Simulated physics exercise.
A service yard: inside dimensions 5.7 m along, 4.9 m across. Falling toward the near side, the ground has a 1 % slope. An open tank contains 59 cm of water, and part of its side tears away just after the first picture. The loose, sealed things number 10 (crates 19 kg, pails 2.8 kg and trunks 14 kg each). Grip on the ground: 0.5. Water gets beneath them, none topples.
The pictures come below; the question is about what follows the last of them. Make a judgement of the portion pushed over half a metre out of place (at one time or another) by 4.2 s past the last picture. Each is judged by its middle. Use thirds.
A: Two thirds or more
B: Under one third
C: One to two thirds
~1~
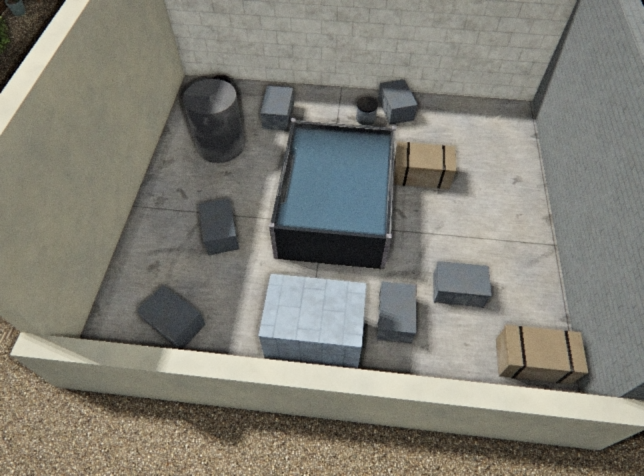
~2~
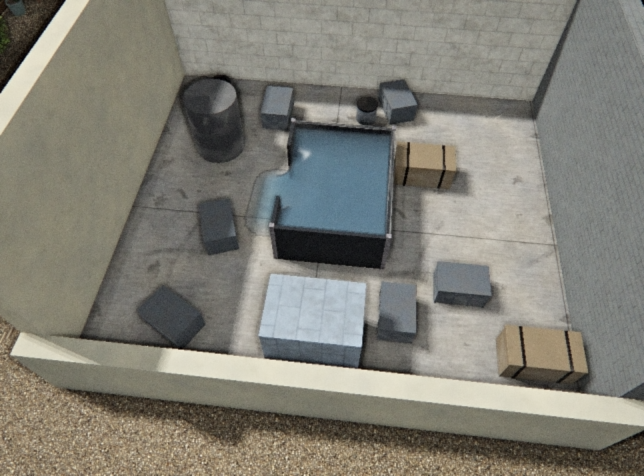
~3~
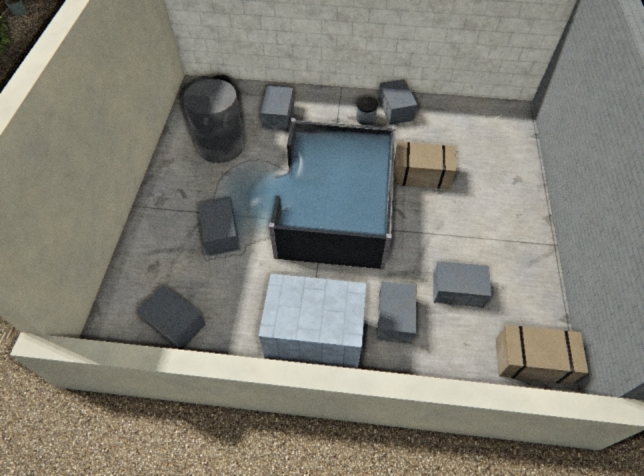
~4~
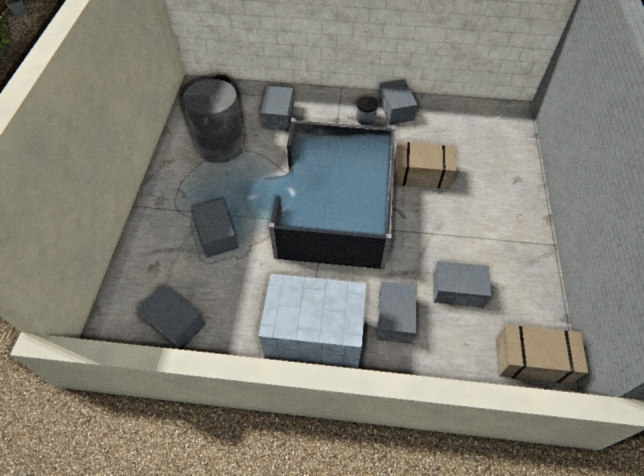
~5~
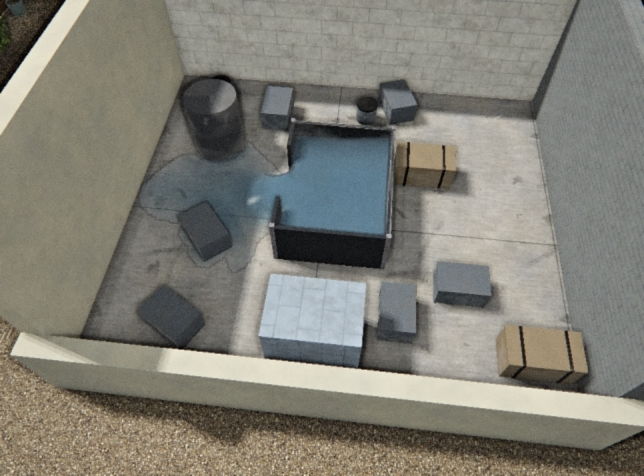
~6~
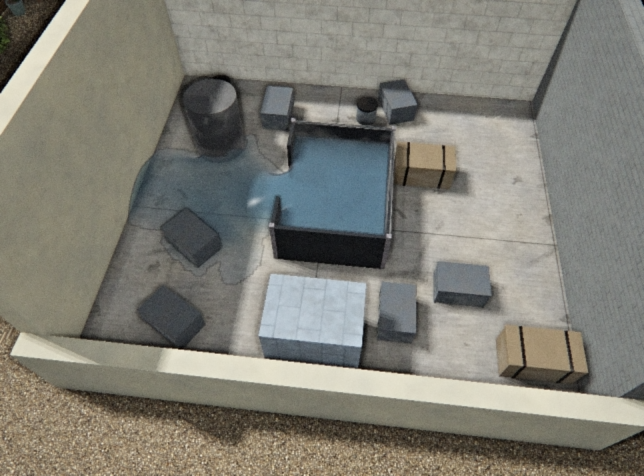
Option C: One to two thirds.
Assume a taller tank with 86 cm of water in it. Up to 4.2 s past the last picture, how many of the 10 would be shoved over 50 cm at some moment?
In that case the number is 6.
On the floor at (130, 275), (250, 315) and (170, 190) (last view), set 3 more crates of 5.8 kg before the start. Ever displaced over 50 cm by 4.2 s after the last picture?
Going through them in turn, I'd say beyond, not that far and beyond.
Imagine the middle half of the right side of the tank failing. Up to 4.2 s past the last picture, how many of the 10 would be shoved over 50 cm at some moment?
Then it comes to 1.
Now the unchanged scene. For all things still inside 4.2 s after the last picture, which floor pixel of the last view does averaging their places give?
That lands at roughly (377, 219).
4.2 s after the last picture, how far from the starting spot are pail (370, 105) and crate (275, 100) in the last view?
Respectively, 100 centimetres and 0 centimetres.
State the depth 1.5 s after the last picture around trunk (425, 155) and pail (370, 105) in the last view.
Close to 0 and 0 centimetres.
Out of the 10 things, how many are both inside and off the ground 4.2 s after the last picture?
Then: 2.
Then, 0.4 s after the last picture 1 of 10 are over 50 cm from their spots; 0 afloat.
Then, 1.5 s after the last picture 1 of 10 are over 50 cm from their spots; 2 afloat.
Then, 2.8 s after the last picture 3 of 10 are over 50 cm from their spots; 3 afloat.
Then, 4.2 s after the last picture 4 of 10 are over 50 cm from their spots, and 4 have been at some point; 2 afloat.
